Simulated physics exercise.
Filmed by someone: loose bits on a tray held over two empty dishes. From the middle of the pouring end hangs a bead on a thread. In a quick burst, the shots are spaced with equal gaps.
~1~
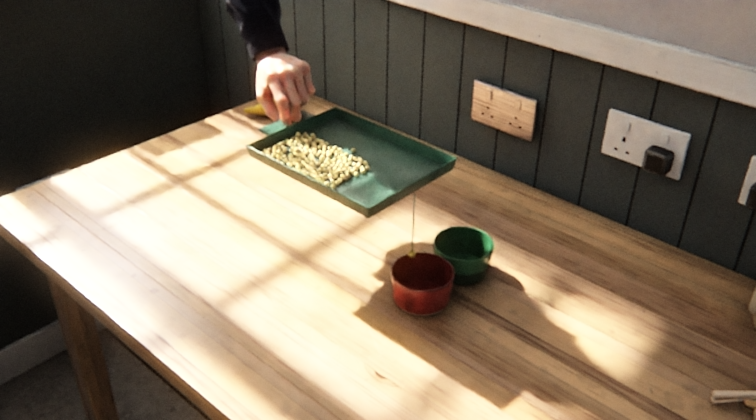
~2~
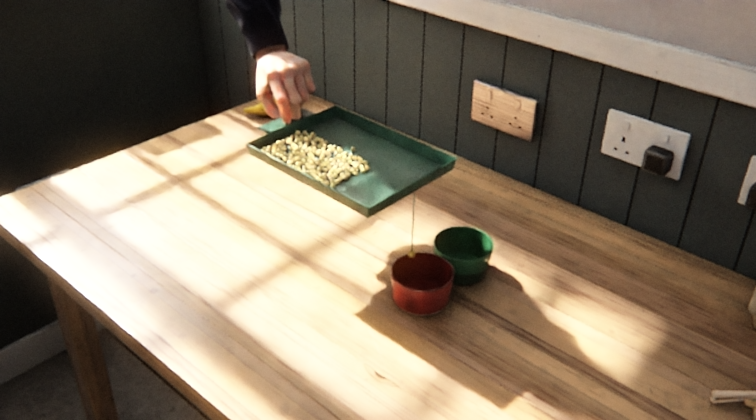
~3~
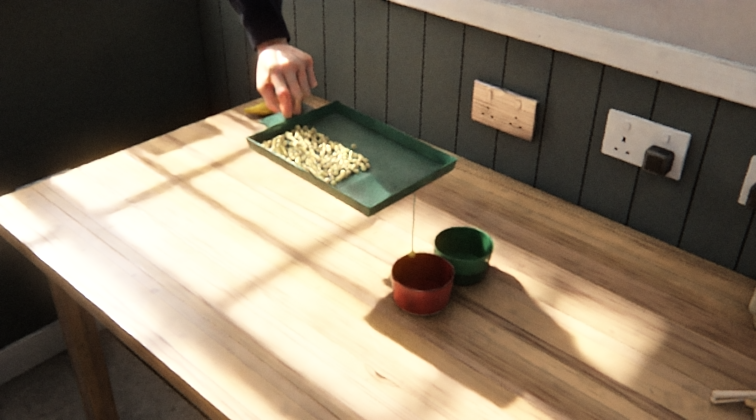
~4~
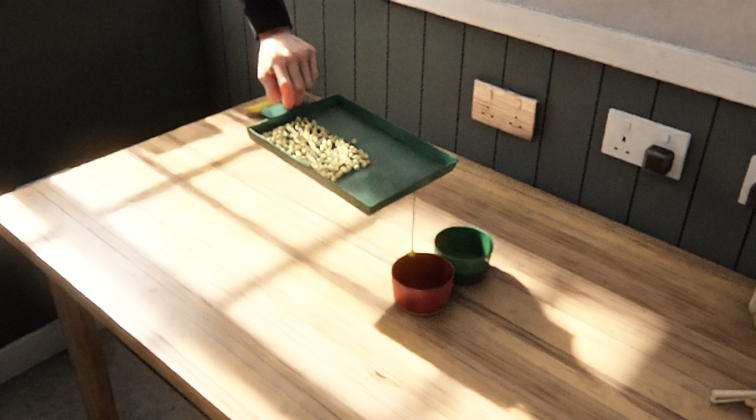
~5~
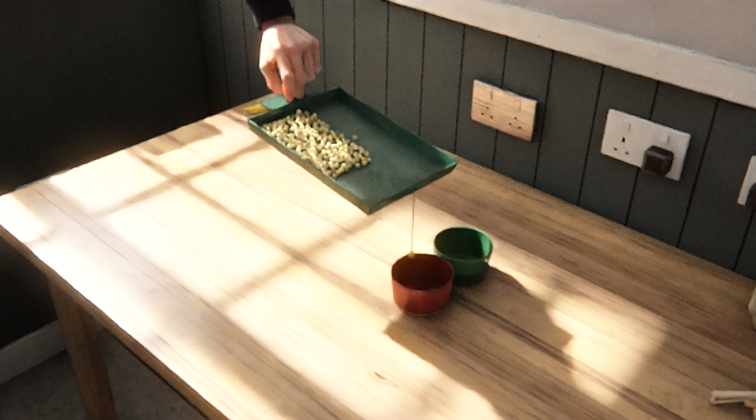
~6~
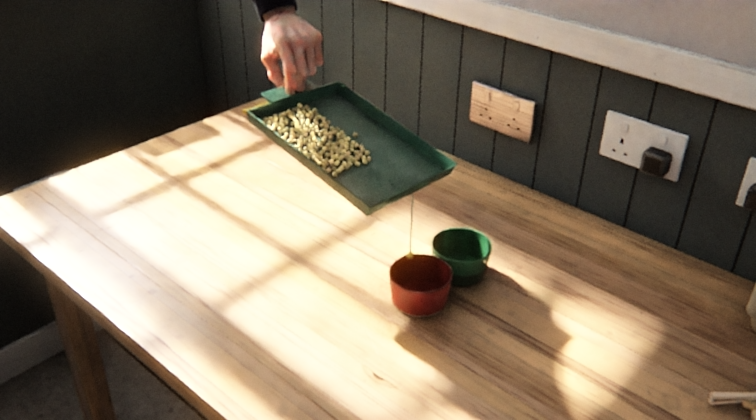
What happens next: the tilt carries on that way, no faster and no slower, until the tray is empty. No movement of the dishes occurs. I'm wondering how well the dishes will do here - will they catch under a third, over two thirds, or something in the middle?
The catch is strong, above two thirds of the load.
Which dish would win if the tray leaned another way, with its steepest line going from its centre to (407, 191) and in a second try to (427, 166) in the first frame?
Toward the first point it's the dish to the left; toward the second, the dish to the right.
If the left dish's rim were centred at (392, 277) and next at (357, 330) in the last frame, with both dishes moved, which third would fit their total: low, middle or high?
First: In the middle band; second: Less than a third.
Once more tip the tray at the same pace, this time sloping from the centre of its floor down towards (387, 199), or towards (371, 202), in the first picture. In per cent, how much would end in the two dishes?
First case: 10 %; second case: 0 %.
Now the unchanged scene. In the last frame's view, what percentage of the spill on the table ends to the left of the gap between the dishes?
That's about 10 per cent of the spill.
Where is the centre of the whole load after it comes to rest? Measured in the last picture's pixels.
Near (456, 275).
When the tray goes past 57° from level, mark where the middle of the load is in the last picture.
The load is centred around (422, 179).
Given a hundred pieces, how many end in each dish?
For the left dish 30 %, for the right dish 60 %.
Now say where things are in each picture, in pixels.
In the first frame, corners of the pouring end near (368, 206) and (453, 158), level; middle of the load near (312, 158), soya beans; left dish near (446, 296); right dish near (486, 266); bead on its thread near (412, 254).
In the second frame, corners of the pouring end near (368, 206) and (453, 158), level; middle of the load near (312, 157).
In the third frame, corners of the pouring end near (369, 205) and (454, 159), tipped barely, lowest at the right corner; middle of the load near (312, 153).
In the fourth frame, corners of the pouring end near (370, 204) and (454, 159), tipped a little, lowest at the right corner; middle of the load near (313, 146).
In the fifth frame, corners of the pouring end near (370, 204) and (455, 161), tipped a little, lowest at the right corner; middle of the load near (313, 141).
In the sixth frame, corners of the pouring end near (370, 205) and (454, 163), tipped a little, lowest at the right corner; middle of the load near (314, 136); left dish near (444, 297); right dish near (484, 267).
Shortly afterwards, tray tipped steeply; all but a few on the tray; only a few in the left dish; only a few in the right dish; only a few outside both; only a few in the air.
Next, tray tipped right over; near two thirds on the tray; only a few in the left dish; a little in the right dish; only a few outside both; near a quarter in the air.
Some moments later, tray tipped past a quarter turn; near a third in the left dish; near half in the right dish; a little outside both.
In the end, tray tipped past a quarter turn; near a third in the left dish; near half in the right dish; a little outside both.
